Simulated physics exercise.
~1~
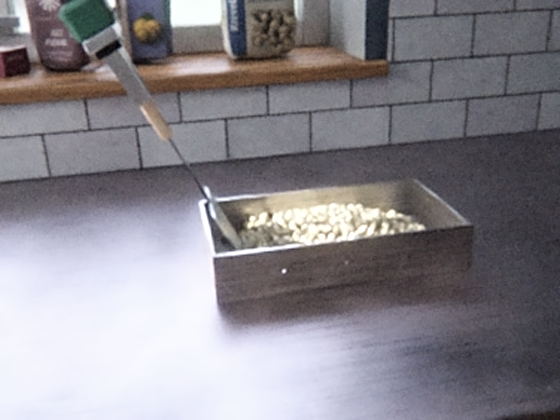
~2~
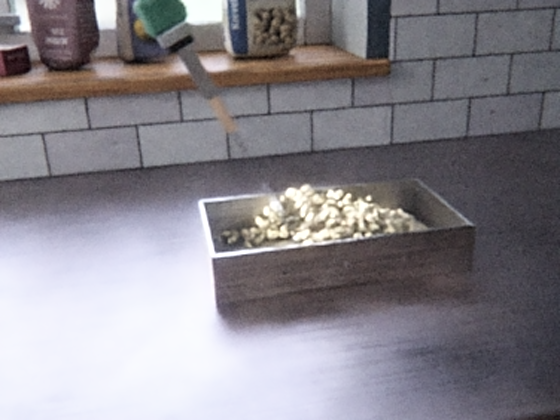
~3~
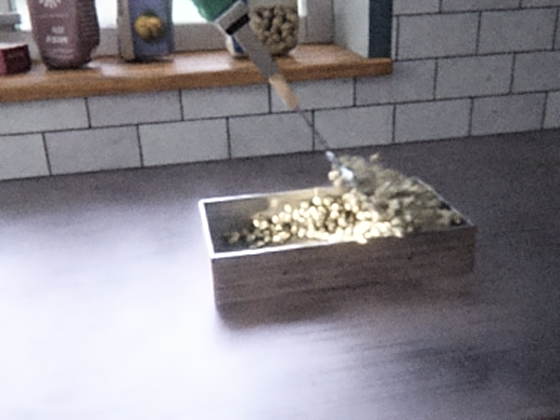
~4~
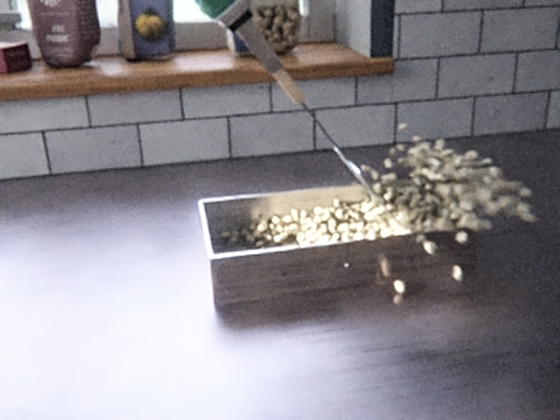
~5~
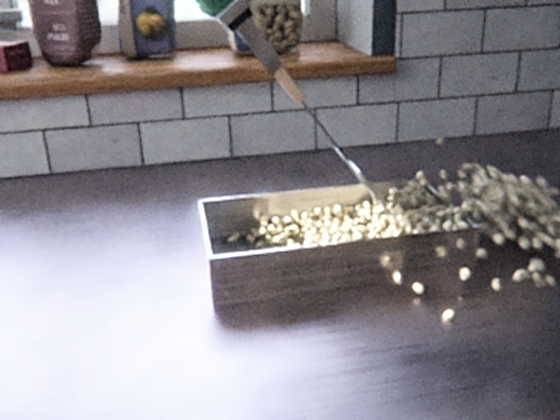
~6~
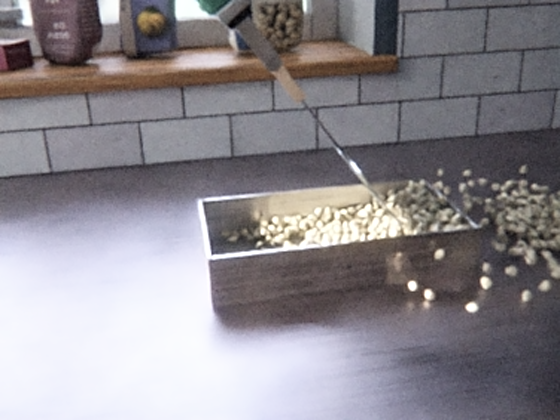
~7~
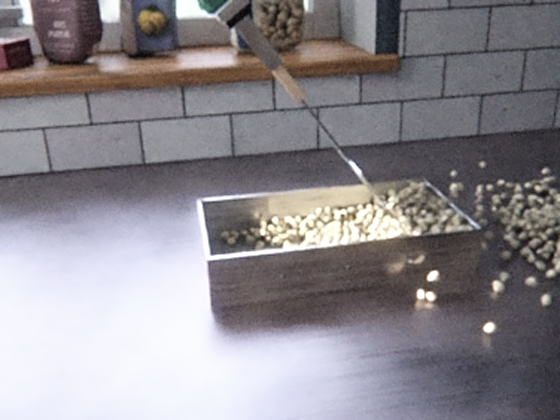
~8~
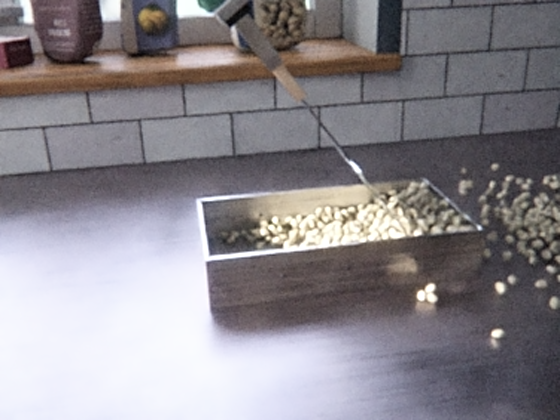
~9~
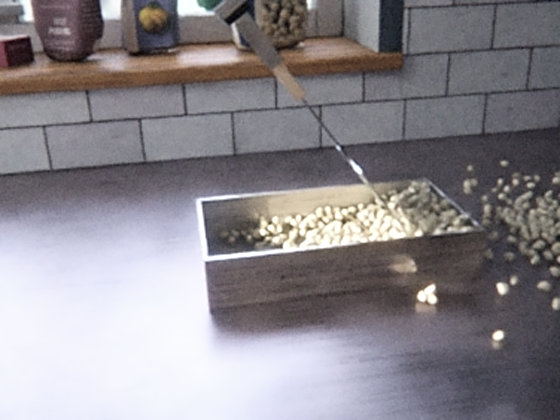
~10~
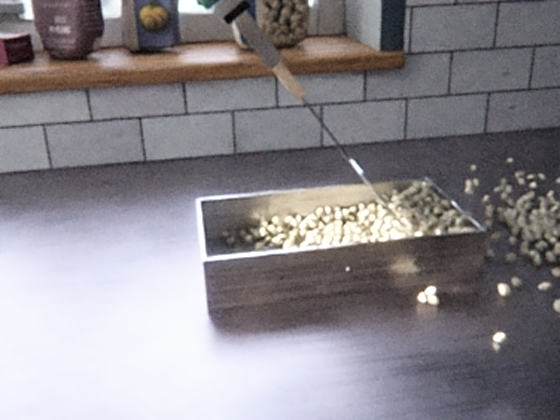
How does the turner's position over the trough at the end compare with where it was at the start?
At the start the turner's blade is at the left end of the trough. By the end it has moved across to the right part of the trough and sits a little higher.
